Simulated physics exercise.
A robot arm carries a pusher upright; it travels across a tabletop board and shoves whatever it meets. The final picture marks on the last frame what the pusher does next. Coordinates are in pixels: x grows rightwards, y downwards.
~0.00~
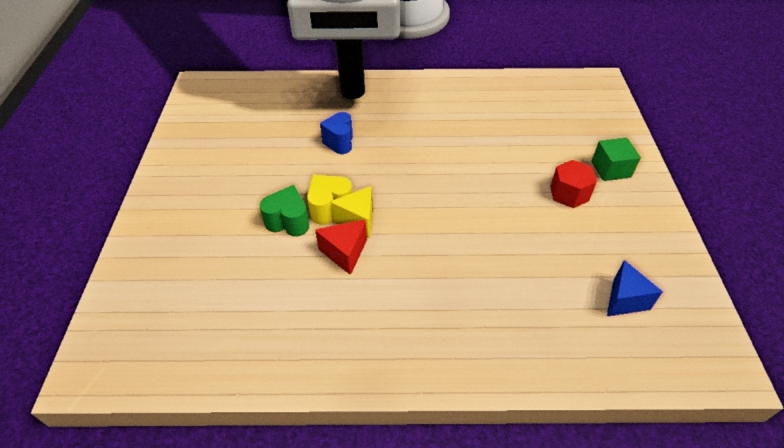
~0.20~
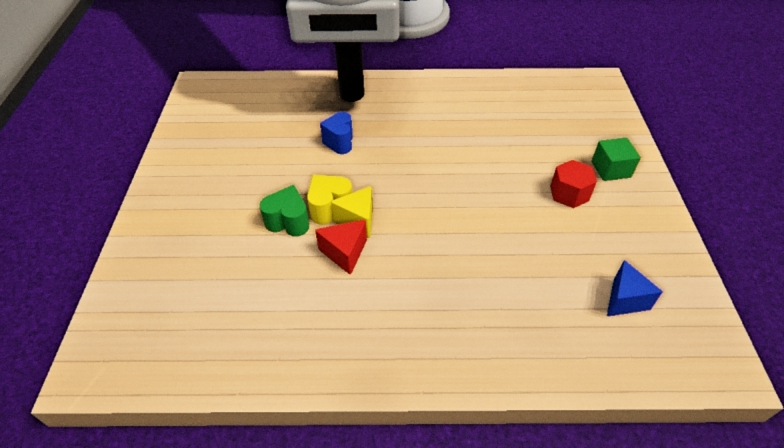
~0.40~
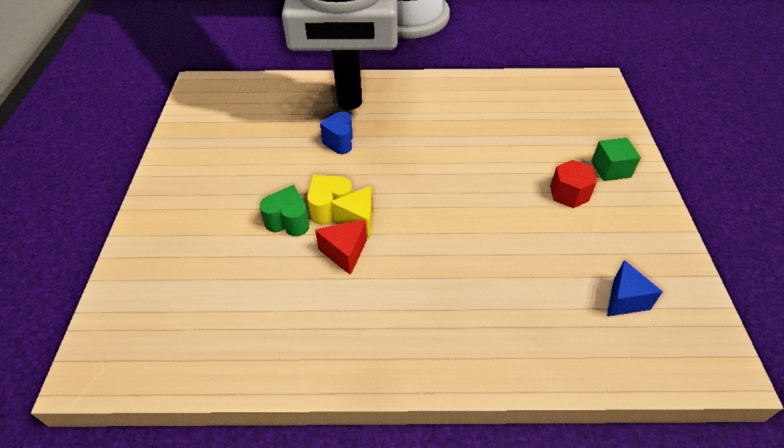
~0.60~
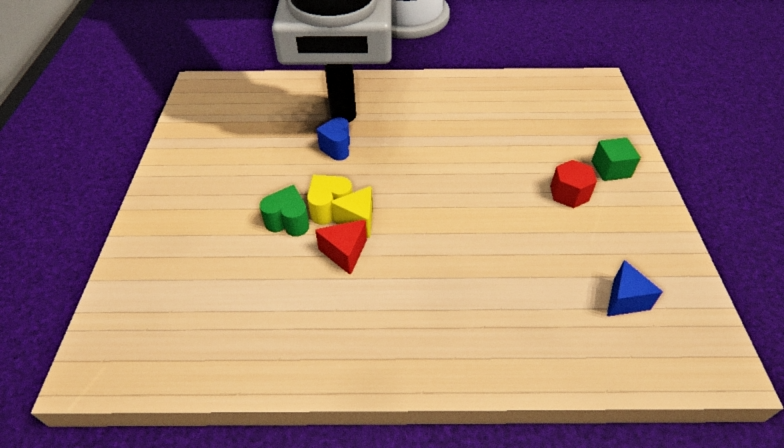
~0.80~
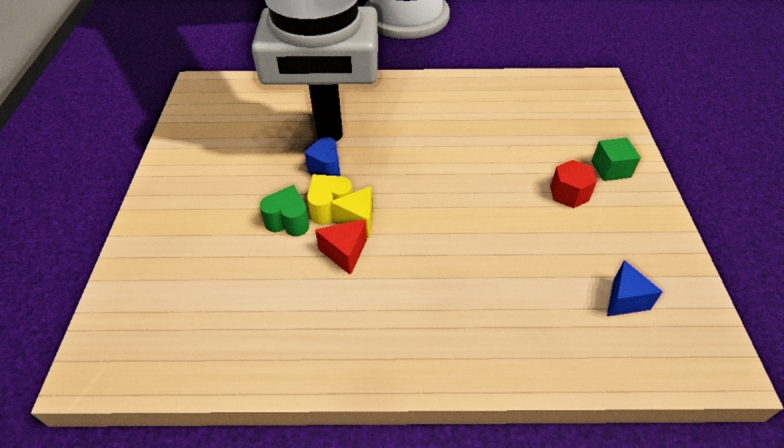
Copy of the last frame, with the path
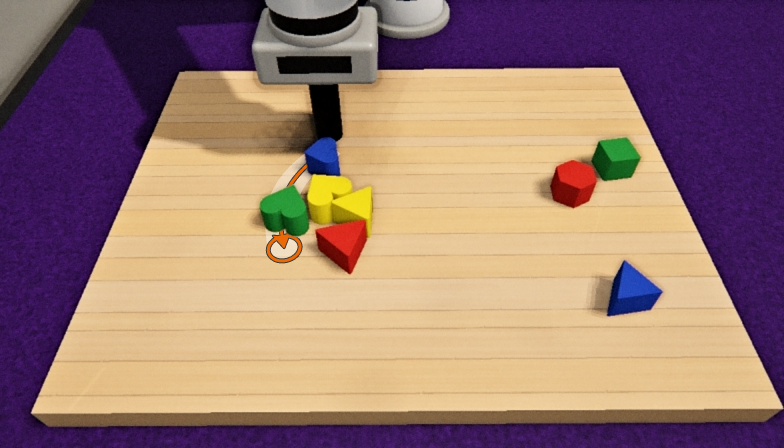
On a wooden board scattered with colored blocks, a robotic arm's black pusher crept forward to the blue heart, then nudged it a short way down and left toward the yellow heart while the other blocks stayed still.
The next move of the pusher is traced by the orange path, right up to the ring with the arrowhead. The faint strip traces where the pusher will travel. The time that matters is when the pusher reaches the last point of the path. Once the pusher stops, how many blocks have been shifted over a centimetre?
Answer: Three or more.
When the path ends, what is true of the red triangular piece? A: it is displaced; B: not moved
Option A.
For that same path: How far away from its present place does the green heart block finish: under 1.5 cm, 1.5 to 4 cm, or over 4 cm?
Travels over 4 cm.
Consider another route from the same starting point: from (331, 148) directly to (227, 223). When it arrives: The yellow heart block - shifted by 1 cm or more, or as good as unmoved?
The yellow heart block is moved.
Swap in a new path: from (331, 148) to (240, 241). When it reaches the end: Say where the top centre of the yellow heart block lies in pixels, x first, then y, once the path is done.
I expect it at (326, 215).
Drawn move, from (331, 148) over (299, 174) and (282, 208) to (284, 248).
What follows on the original path. One third of the way, pusher at (296, 161); blue heart block at (306, 176), turned 50° anticlockwise; yellow heart block at (324, 196), turned 20° anticlockwise.
Two thirds of the way, pusher at (278, 196); green heart block at (267, 222); blue heart block at (299, 207), turned 85° anticlockwise; yellow heart block at (330, 218), turned 55° anticlockwise; red triangular piece at (352, 244), turned 15° anticlockwise.
At the end, pusher at (281, 236); green heart block at (251, 252), turned 50° clockwise; blue heart block at (310, 239), turned 125° anticlockwise; yellow heart block at (347, 232), turned 95° anticlockwise; red triangular piece at (373, 256).
